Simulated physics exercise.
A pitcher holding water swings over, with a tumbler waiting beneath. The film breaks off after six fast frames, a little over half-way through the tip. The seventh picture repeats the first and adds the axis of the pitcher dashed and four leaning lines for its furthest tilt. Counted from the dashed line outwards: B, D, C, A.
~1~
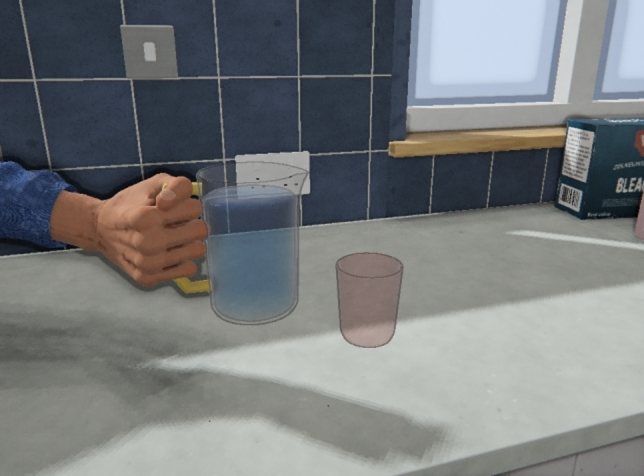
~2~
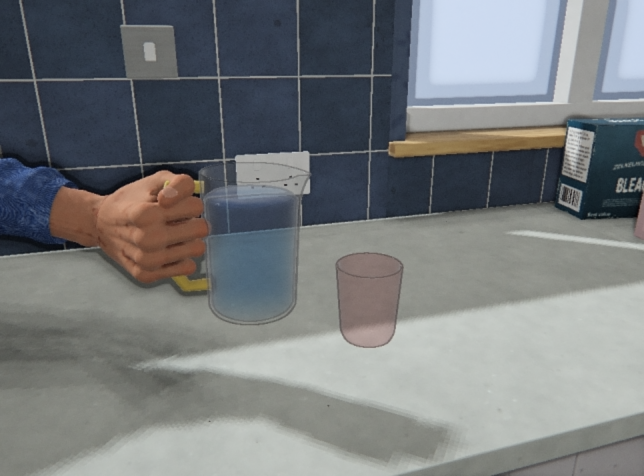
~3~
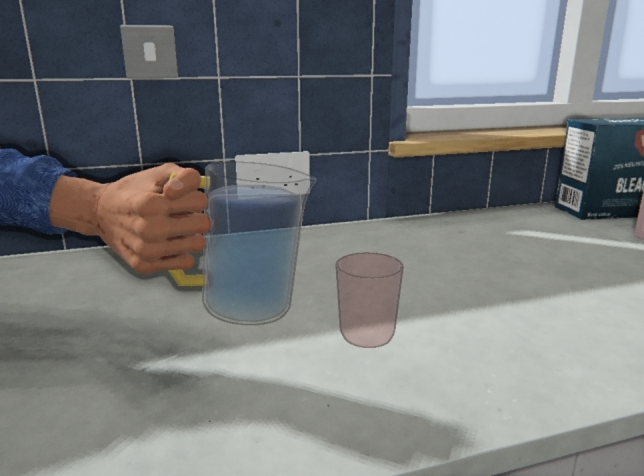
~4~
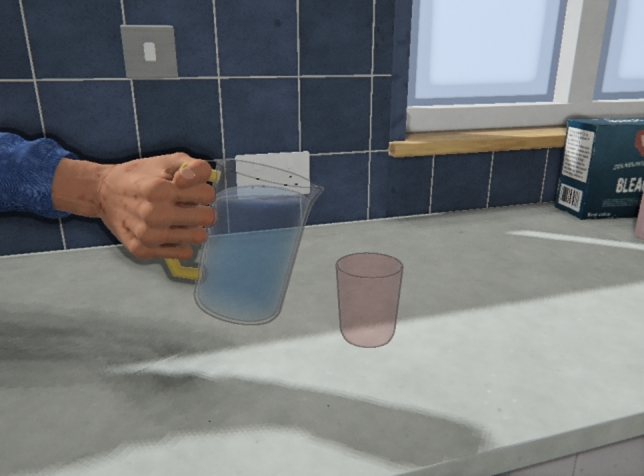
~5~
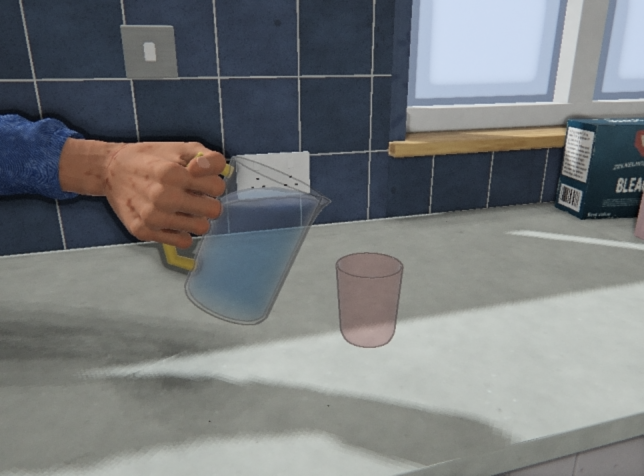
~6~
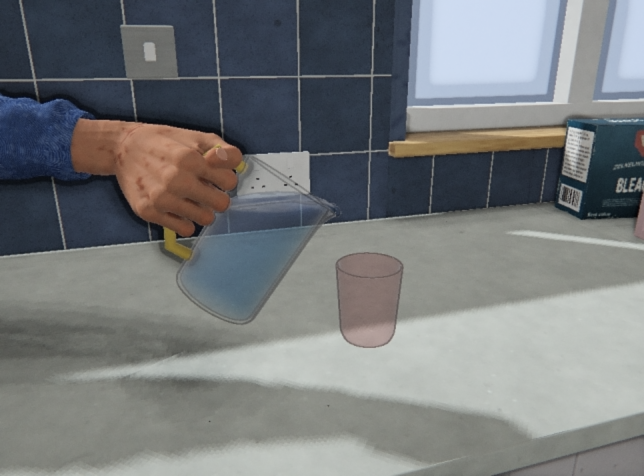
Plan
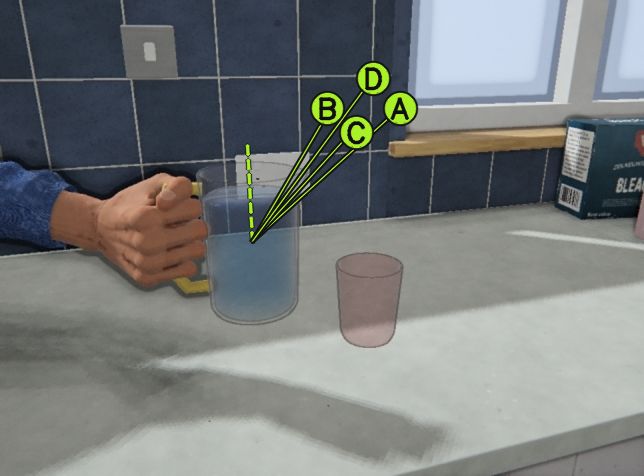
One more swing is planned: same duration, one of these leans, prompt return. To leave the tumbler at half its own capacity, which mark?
The best line is A.
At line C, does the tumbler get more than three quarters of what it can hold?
No.
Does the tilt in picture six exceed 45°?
No.
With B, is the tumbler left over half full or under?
Under half.
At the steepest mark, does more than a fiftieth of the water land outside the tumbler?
No.
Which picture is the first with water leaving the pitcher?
In picture 6.
In lime, A at (387, 119); B at (320, 125); C at (341, 142); D at (362, 91).
With A, the tumbler ends with about 46 % of what it can hold.
With B, the tumbler ends with about 10 % of what it can hold.
With C, the tumbler ends with about 32 % of what it can hold.
With D, the tumbler ends with about 20 % of what it can hold.
